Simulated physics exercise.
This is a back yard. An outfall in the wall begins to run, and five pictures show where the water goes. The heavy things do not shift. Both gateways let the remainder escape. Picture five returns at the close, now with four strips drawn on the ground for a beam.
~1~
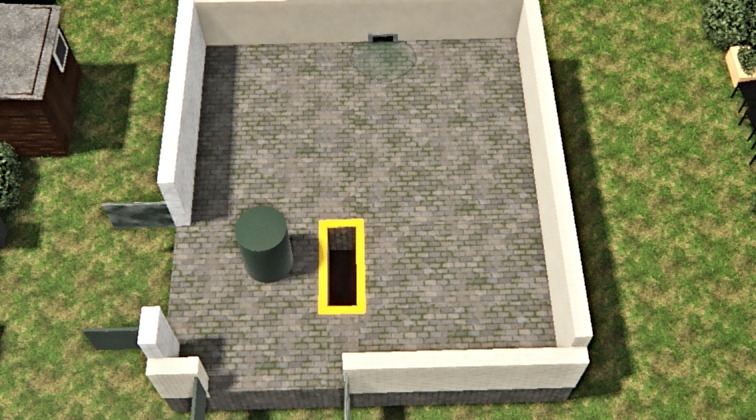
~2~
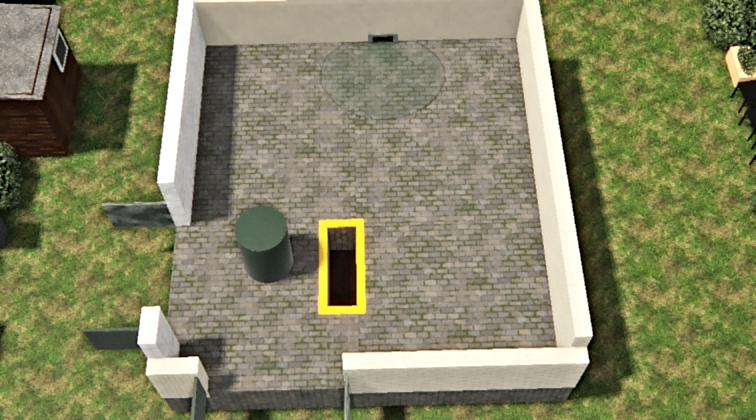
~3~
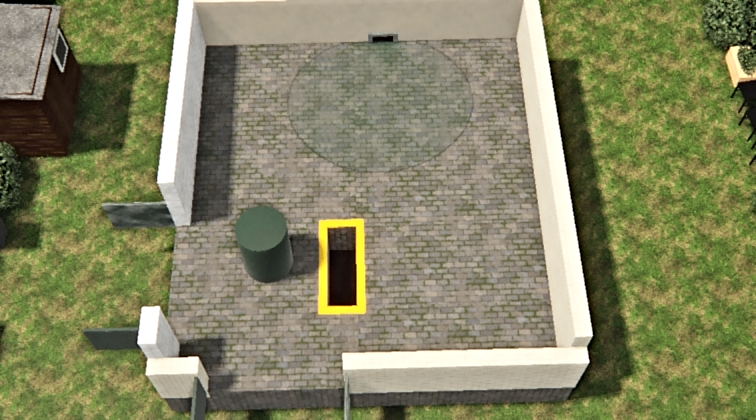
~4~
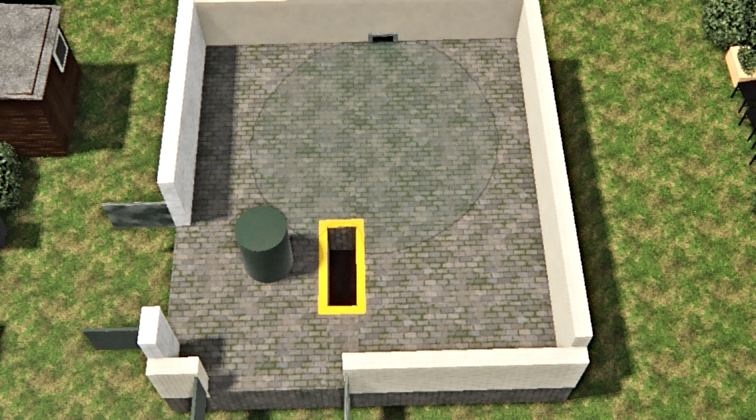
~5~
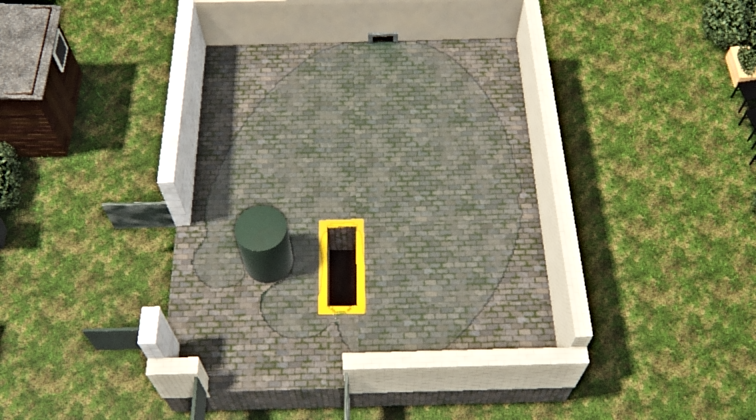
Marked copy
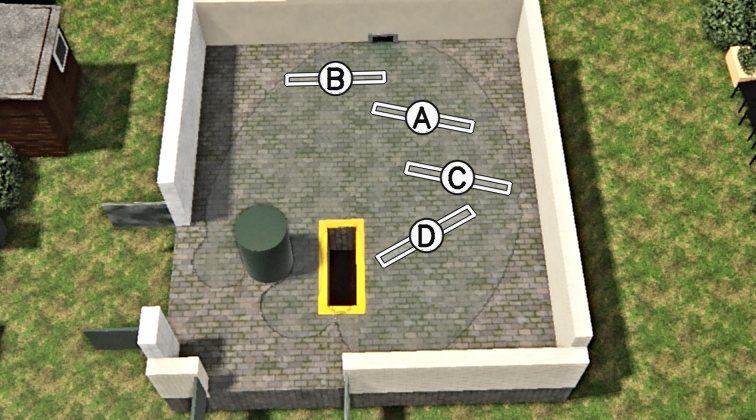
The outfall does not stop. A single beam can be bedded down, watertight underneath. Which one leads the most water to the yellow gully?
Choose D.
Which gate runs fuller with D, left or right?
The right one.
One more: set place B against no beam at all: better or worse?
Place B is worse.
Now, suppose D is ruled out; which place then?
Here it is place C.
In white, A from (374, 107) to (472, 126); B from (287, 79) to (384, 77); C from (407, 167) to (509, 188); D from (380, 261) to (471, 210).
If A is chosen, about 25 % of the stream goes into the yellow gully, about 74 % out by the gates.
If B is chosen, about 18 % of the stream goes into the yellow gully, about 82 % out by the gates.
If C is chosen, about 39 % of the stream goes into the yellow gully, about 60 % out by the gates.
If D is chosen, about 61 % of the stream goes into the yellow gully, about 38 % out by the gates.
